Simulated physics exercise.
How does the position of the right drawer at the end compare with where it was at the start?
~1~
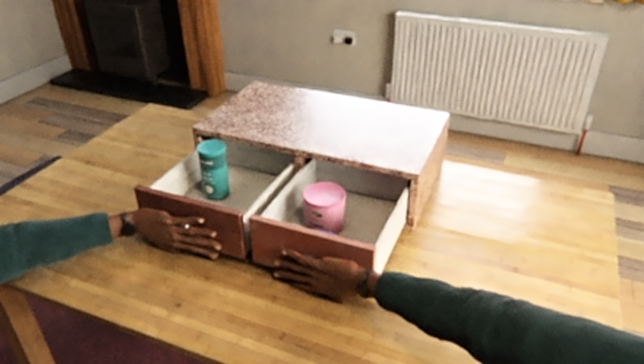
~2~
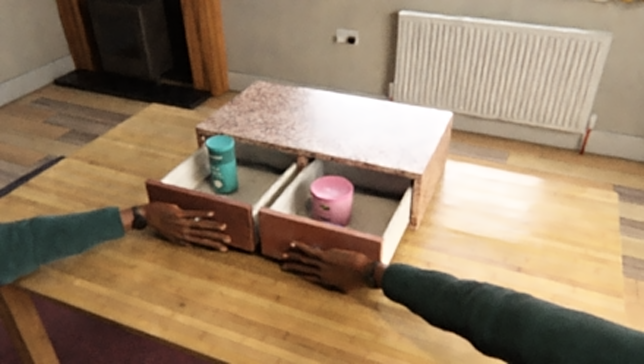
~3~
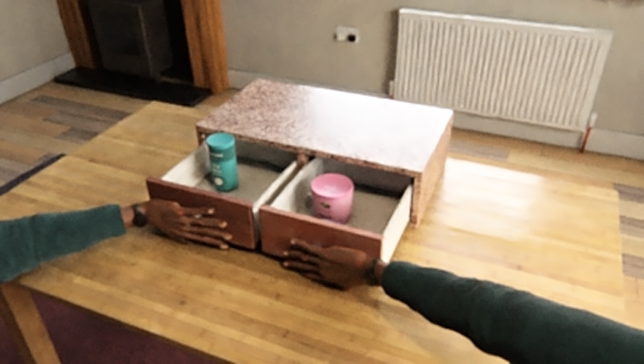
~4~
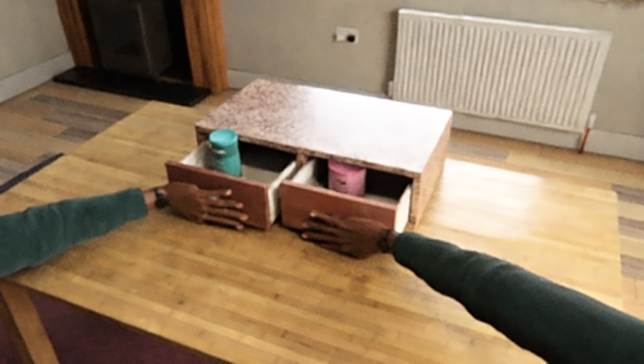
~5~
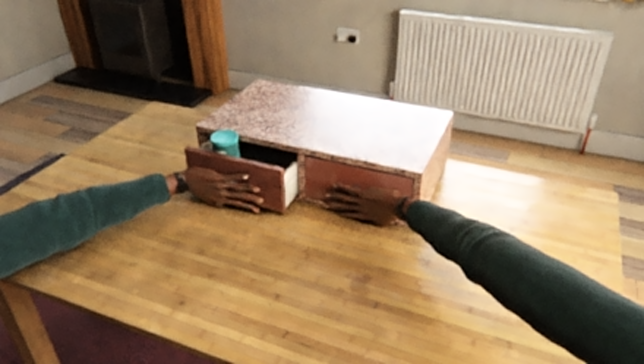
At the start the right drawer was pulled out toward the viewer with the pink tub showing inside, and by the end it had been pushed back into the chest and sat flush.
